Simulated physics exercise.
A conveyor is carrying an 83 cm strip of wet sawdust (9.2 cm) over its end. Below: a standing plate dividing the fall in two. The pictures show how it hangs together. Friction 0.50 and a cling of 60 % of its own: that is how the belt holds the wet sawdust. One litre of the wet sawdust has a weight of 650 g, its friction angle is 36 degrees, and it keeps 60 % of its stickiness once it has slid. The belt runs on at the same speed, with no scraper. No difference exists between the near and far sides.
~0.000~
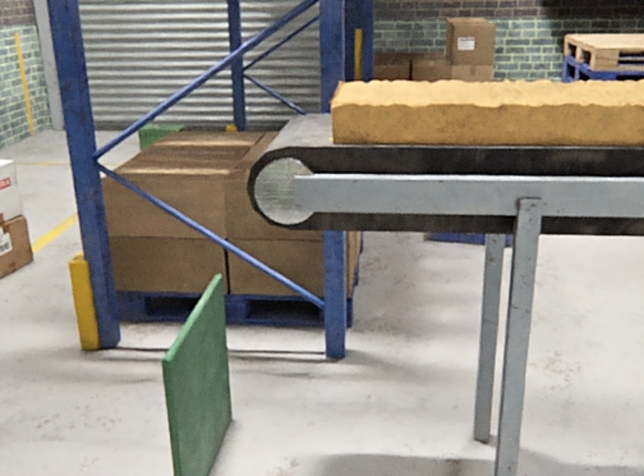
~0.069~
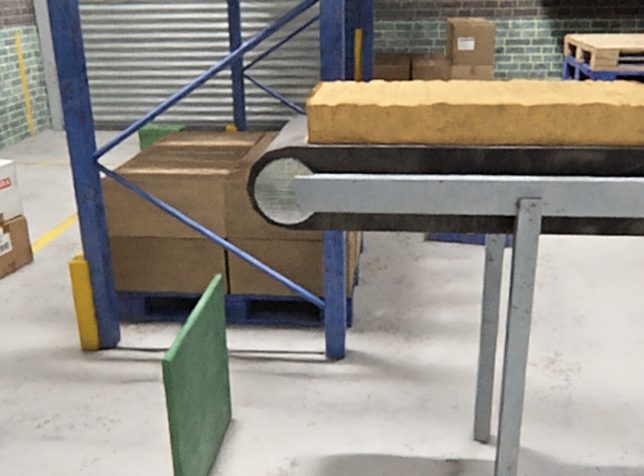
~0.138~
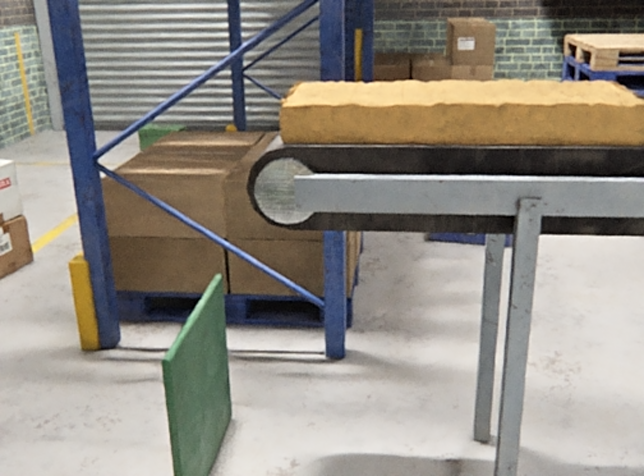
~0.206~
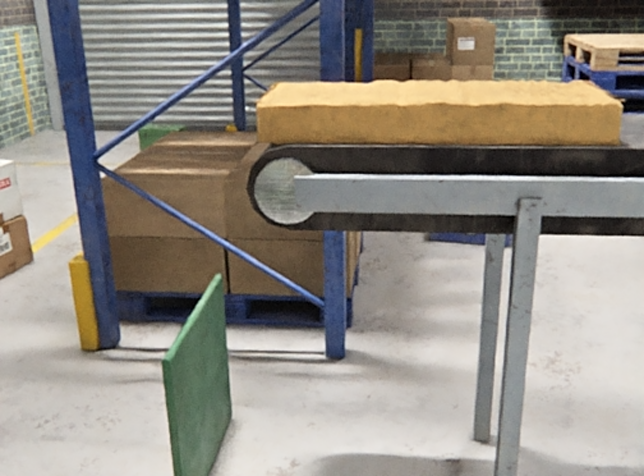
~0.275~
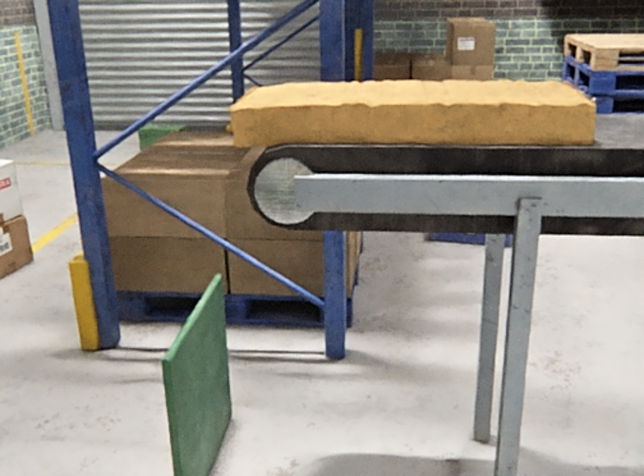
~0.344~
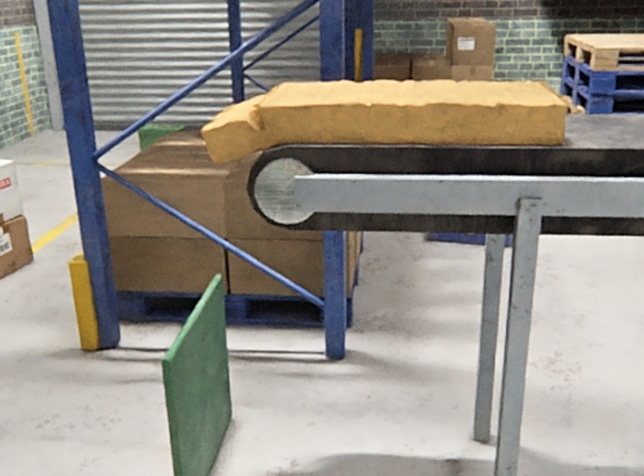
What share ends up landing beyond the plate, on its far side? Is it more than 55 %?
Yes.
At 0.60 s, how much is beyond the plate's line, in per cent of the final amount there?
About 20 %.
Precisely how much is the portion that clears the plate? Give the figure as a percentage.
Around 95 percent.
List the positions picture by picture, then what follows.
Foremost bit of the wet sawdust at (333, 126), in the first frame.
Foremost bit of the wet sawdust at (307, 110), in the second frame.
Foremost bit of the wet sawdust at (281, 110), 2 % of it past the top of the roller, in one piece, in the third frame.
Foremost bit of the wet sawdust at (256, 119), 9 % of it past the top of the roller, in one piece, in the fourth frame.
Foremost bit of the wet sawdust at (230, 118), 17 % of it past the top of the roller, in one piece, in the fifth frame.
Foremost bit of the wet sawdust at (203, 131), 24 % of it past the top of the roller, cracking, in the sixth frame.
After 0.60 s, 16 % is beyond the plate's line.
After 0.90 s, 44 % is beyond the plate's line.
After 1.20 s, 74 % is beyond the plate's line.
After 1.51 s, 96 % is beyond the plate's line.
After 2.74 s, 96 % is beyond the plate's line.
